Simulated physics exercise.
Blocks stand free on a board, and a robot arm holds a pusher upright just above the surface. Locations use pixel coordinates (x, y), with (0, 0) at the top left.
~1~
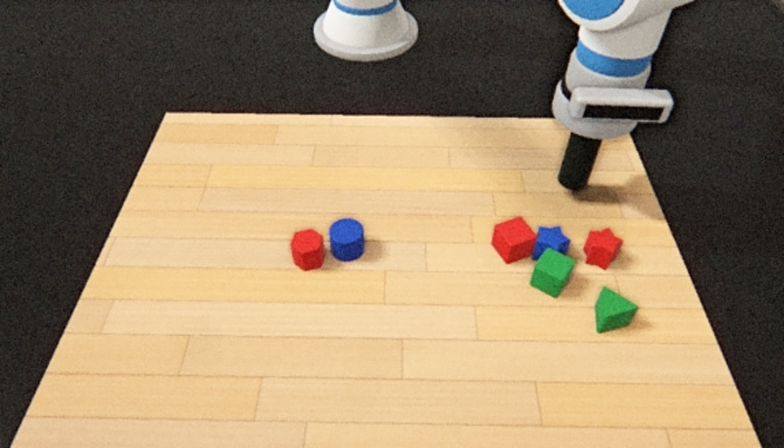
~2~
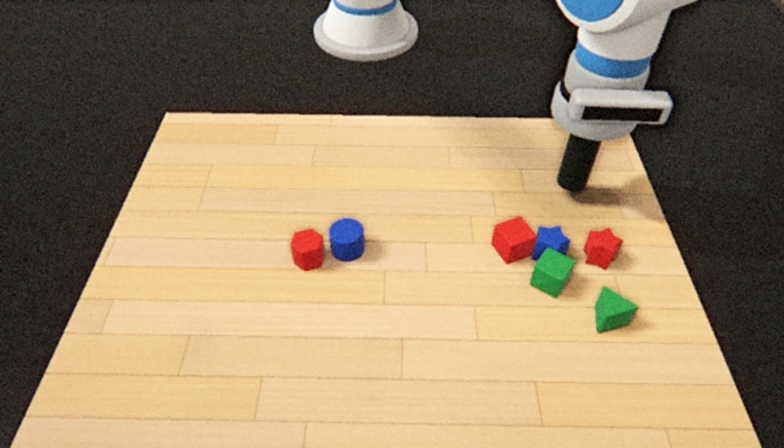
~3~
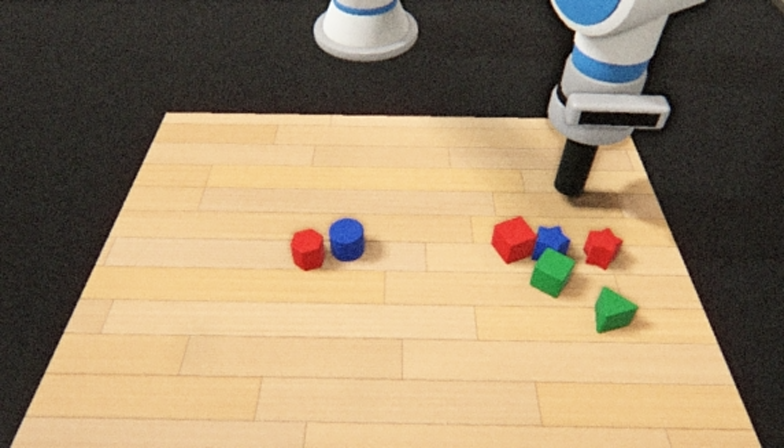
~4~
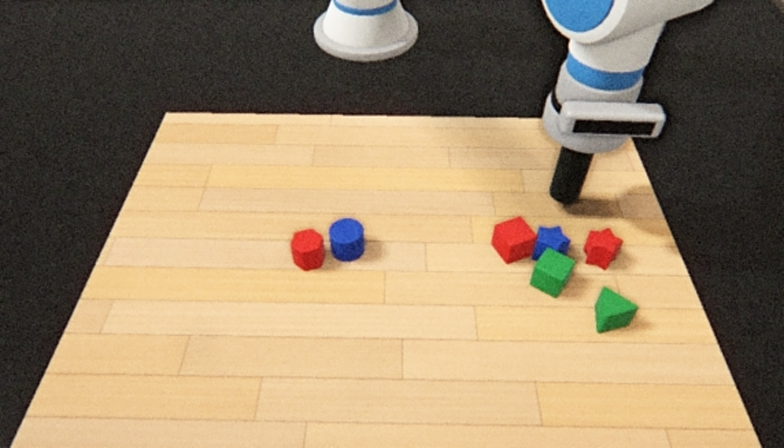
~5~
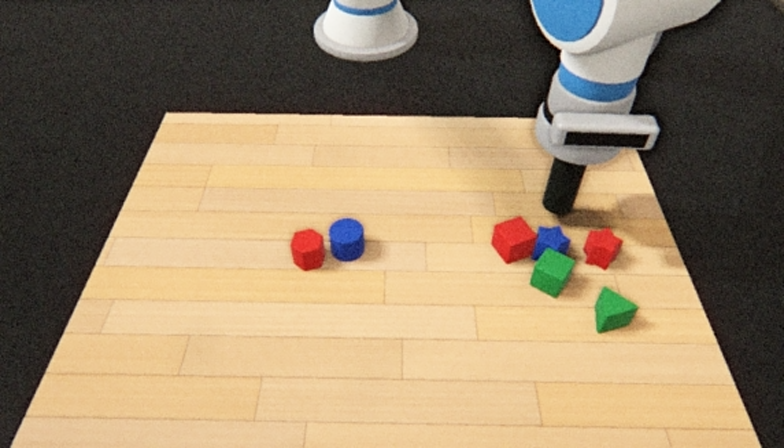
The clip opens on a robot arm holding a black pusher upright near the upper right of a wooden board, with red, blue and green blocks scattered below and to the left. The pusher barely shifts at first, then moves slightly down and left toward the blue star, while every block stays still.
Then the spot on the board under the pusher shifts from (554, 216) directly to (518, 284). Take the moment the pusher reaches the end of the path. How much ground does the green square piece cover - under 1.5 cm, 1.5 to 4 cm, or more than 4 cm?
The displacement of the green square piece is above 4 cm.
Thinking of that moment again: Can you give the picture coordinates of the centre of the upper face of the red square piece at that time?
Around pixel (498, 239).
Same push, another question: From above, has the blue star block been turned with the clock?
The answer is no.
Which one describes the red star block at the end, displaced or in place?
That block is going to be left alone.
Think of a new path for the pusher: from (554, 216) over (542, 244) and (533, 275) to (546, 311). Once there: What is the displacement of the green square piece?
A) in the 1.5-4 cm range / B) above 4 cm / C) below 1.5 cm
B
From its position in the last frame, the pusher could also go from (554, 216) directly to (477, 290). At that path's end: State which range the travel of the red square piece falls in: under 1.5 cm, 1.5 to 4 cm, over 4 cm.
My answer is that it shifts over 4 cm.
On the path given first. One third of the way, pusher at (546, 226); blue star block at (553, 240); green square piece at (554, 266).
Two thirds of the way, pusher at (534, 248); red square piece at (502, 238), turned 40° clockwise; blue star block at (551, 263), turned 20° anticlockwise; green square piece at (557, 289).
At the end, pusher at (521, 272); red square piece at (498, 239), turned 55° clockwise; blue star block at (548, 284), turned 40° anticlockwise; green square piece at (565, 310), turned 40° anticlockwise; red star block unmoved.
